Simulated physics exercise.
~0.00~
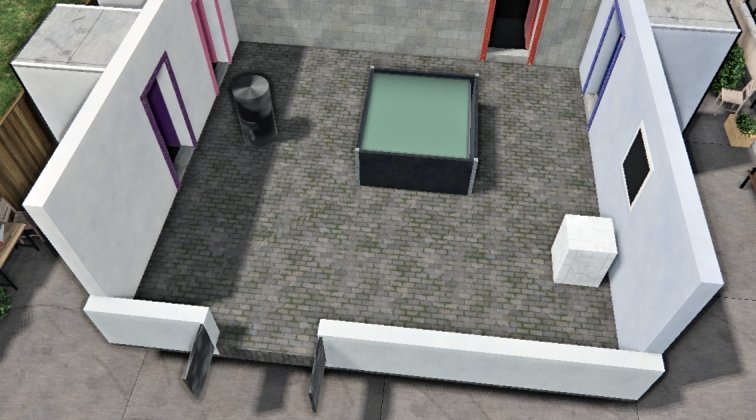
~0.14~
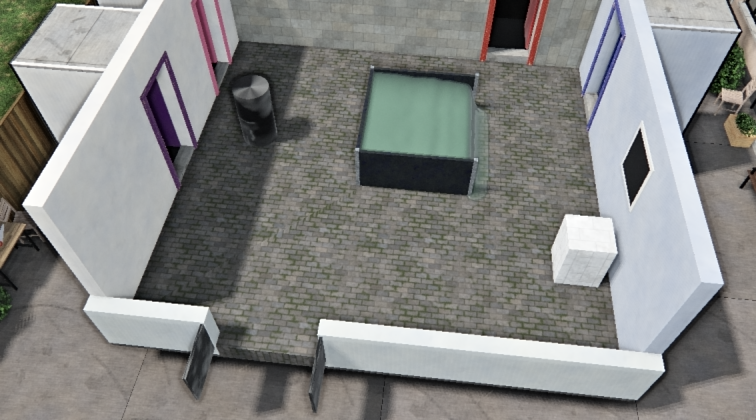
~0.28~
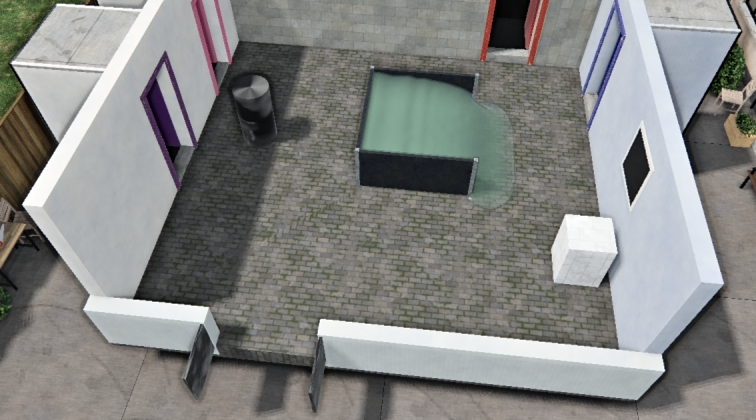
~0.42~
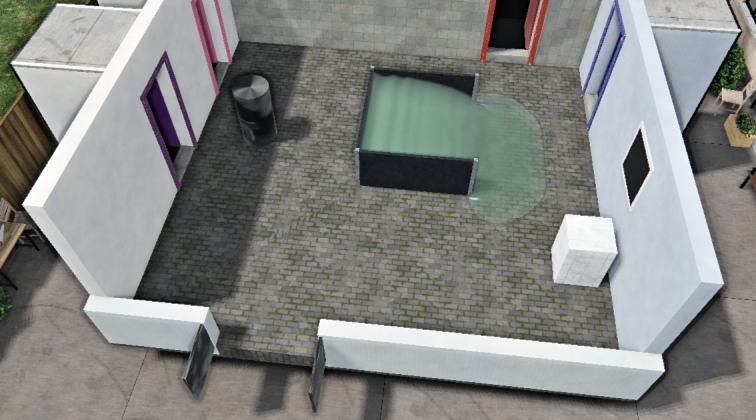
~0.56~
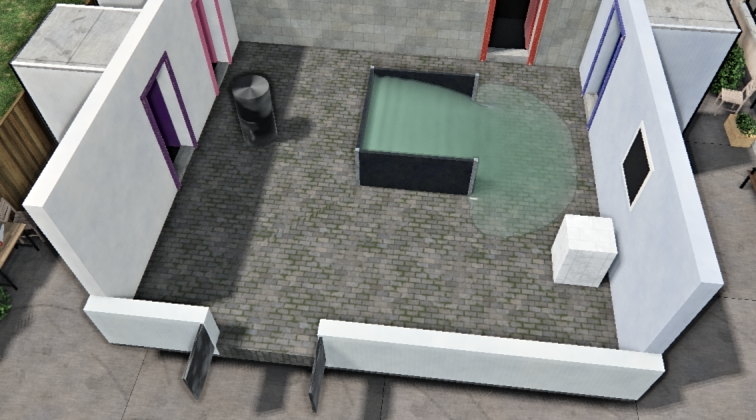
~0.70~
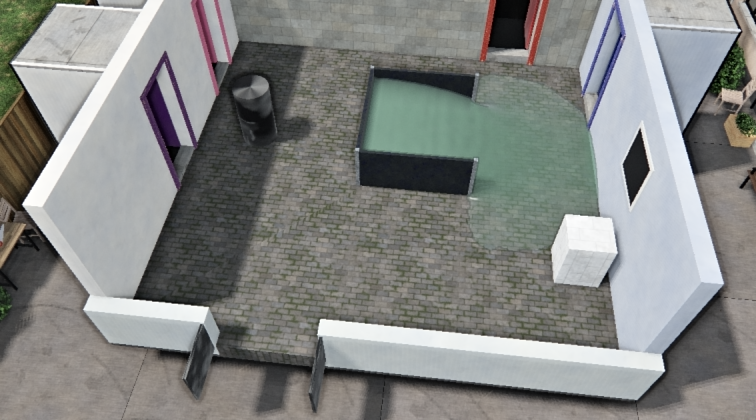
Green water pours out of a dark square tank's right side and spreads across the paving.
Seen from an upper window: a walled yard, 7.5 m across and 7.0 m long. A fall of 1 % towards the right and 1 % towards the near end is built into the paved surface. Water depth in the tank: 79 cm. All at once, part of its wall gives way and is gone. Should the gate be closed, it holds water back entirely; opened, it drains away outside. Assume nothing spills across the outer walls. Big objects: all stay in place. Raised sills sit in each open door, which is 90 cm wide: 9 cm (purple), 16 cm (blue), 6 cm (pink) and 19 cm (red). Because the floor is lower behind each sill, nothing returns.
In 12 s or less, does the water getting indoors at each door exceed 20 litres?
One by one: Purple door: Limit not crossed; blue door: Limit crossed; pink door: Limit crossed; red door: Limit not crossed.
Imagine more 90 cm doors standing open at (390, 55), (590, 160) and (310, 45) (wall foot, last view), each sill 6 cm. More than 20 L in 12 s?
Check each in turn: The first fails, the second succeeds, the third fails.
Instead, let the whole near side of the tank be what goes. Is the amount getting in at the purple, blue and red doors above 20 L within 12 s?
Note: Purple short of the mark, blue short of the mark, red short of the mark.
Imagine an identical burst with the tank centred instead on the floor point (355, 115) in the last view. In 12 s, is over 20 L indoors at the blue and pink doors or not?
Well, blue ends up beyond the mark and pink ends up inside the mark.
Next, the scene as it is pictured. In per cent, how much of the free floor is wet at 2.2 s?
25 %.
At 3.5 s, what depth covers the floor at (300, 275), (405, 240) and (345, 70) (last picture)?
Listed order: 0 / 3 / 0 cm.
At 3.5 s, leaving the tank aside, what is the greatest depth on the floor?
Around 29 centimetres deep.
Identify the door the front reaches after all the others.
Answer: The purple door.
After 1.4 s water covers 20 % of the floor and is deepest (54 cm) near (588, 171); purple door not reached, blue door 35 cm at the sill, 38 L in, pink door not reached, red door 4 cm at the sill, 0 L in.
After 2.2 s water covers 25 % of the floor and is deepest (50 cm) near (587, 242); purple door not reached, blue door 33 cm at the sill, 119 L in, pink door not reached, red door 9 cm at the sill, 0 L in.
After 3.5 s water covers 55 % of the floor and is deepest (29 cm) near (575, 76); purple door not reached, blue door 23 cm at the sill, 172 L in, pink door not reached, red door 18 cm at the sill, 0 L in.
After 7.0 s water covers 90 % of the floor and is deepest (14 cm) near (171, 326); purple door 3 cm at the sill, 0 L in, blue door 10 cm at the sill, 192 L in, pink door 11 cm at the sill, 44 L in, red door 9 cm at the sill, 1 L in.
After 12.0 s water covers 100 % of the floor and is deepest (11 cm) near (335, 344); purple door 4 cm at the sill, 3 L in, blue door 5 cm at the sill, 193 L in, pink door 3 cm at the sill, 65 L in, red door 3 cm at the sill, 1 L in.
